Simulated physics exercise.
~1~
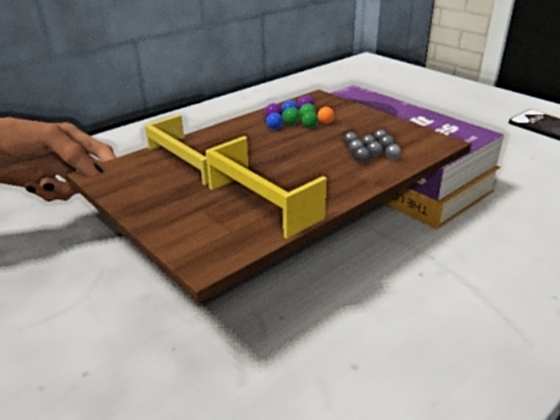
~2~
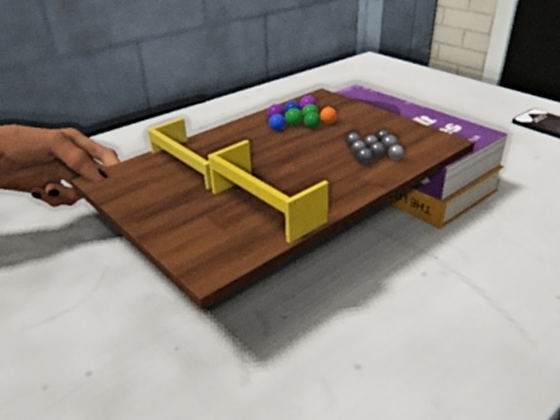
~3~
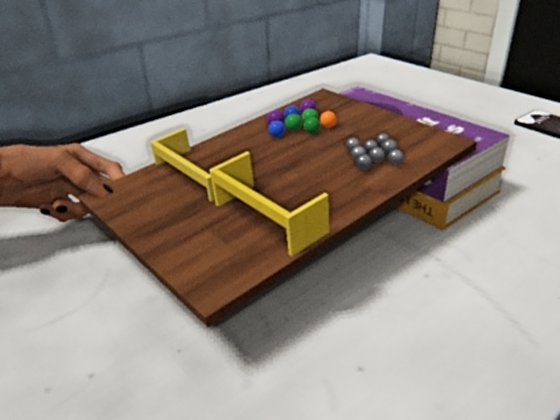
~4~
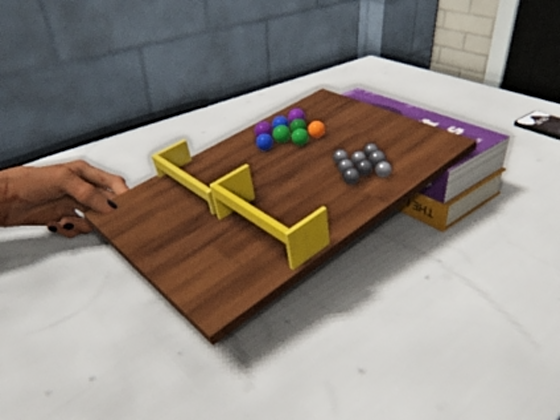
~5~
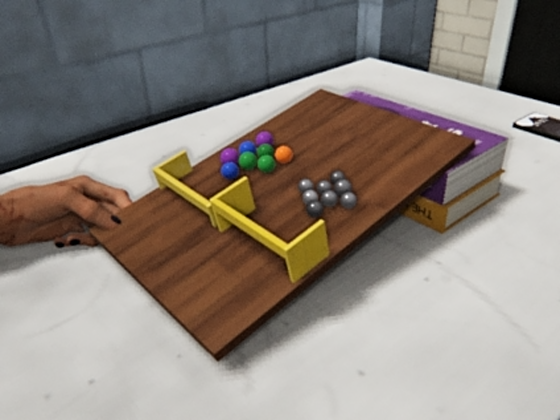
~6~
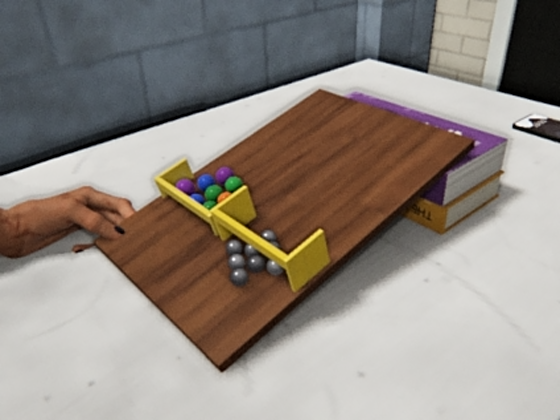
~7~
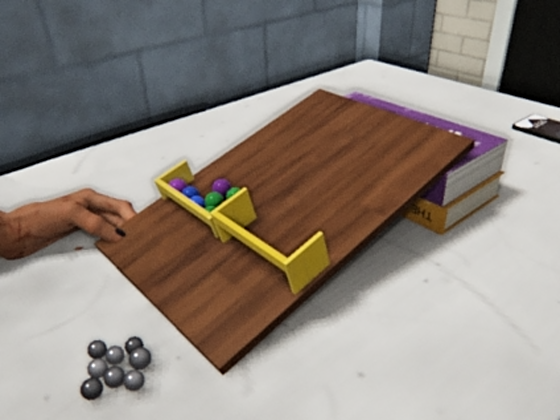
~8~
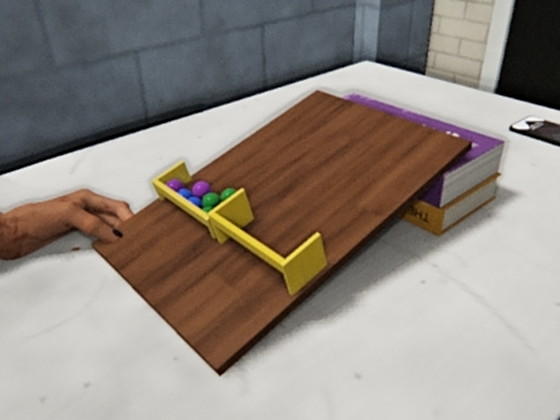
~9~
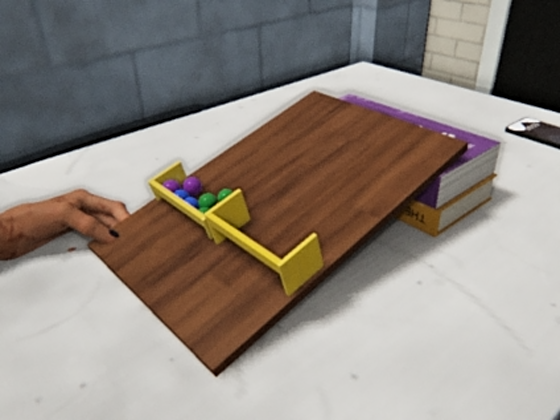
Grey balls rolling under a yellow gate and off a tilting wooden board as a hand lowers it, coloured balls staying caught.
